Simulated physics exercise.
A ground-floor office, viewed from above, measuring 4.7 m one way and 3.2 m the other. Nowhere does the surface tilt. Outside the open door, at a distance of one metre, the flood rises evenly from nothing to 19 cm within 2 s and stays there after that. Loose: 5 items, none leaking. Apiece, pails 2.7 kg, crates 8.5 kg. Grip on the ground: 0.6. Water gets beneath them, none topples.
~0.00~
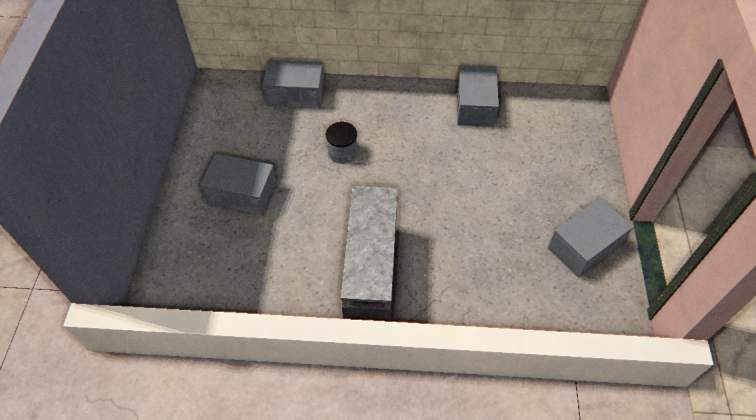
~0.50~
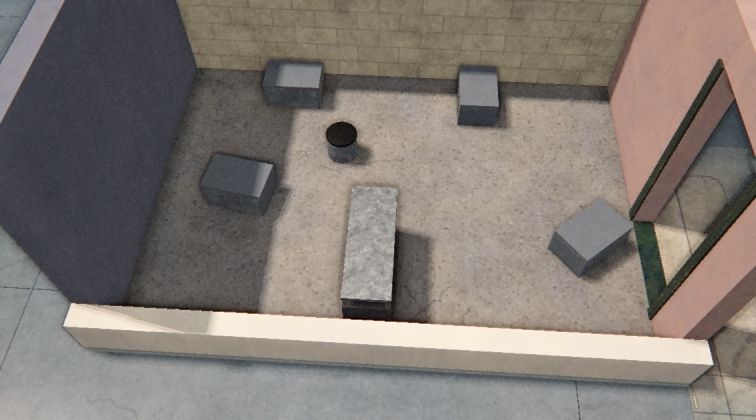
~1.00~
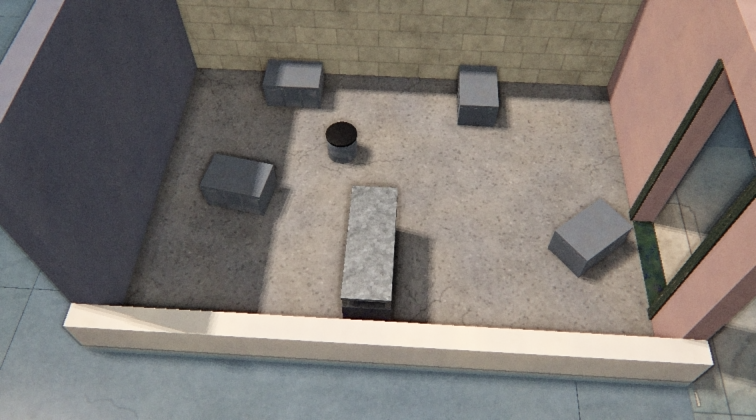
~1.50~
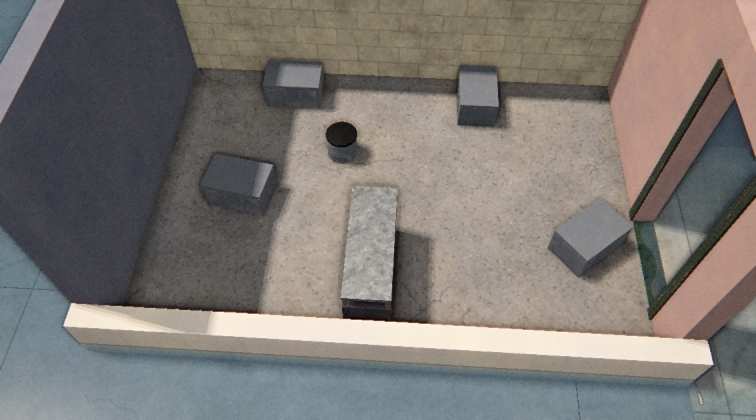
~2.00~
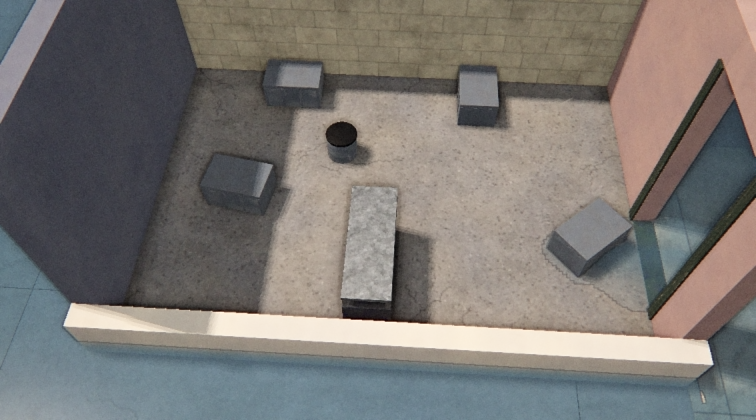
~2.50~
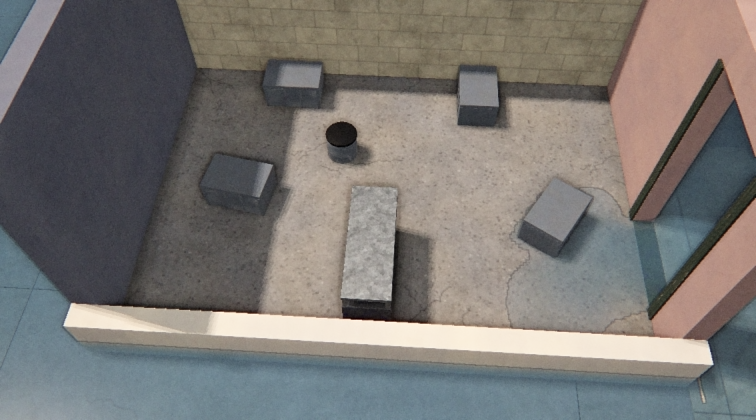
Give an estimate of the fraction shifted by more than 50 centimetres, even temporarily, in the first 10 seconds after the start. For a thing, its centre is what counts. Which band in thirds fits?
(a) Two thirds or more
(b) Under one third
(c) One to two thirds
Option a: Two thirds or more.
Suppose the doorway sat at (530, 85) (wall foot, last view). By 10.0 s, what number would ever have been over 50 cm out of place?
That gives 2 of them.
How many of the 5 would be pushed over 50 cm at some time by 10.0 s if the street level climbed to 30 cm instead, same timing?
So the tally would be 5.
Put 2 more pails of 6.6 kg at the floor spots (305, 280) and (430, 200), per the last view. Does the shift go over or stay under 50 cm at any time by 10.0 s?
First one stays within it, second one exceeds it.
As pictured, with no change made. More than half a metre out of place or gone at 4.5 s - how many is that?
That would be 1.
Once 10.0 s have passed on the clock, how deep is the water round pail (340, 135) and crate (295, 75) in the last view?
About 7 and 11 cm.
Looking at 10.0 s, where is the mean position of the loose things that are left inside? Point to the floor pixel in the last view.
Mean position approx. (294, 168).
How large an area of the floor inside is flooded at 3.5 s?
Roughly 5.5 m2.
After 3.5 s 1 of 5 are over 50 cm from their spots; 0 afloat.
After 4.5 s 1 of 5 are over 50 cm from their spots; 0 afloat.
After 7.0 s 2 of 5 are over 50 cm from their spots; 2 afloat.
After 10.0 s 4 of 5 are over 50 cm from their spots, and 4 have been at some point; 5 afloat.
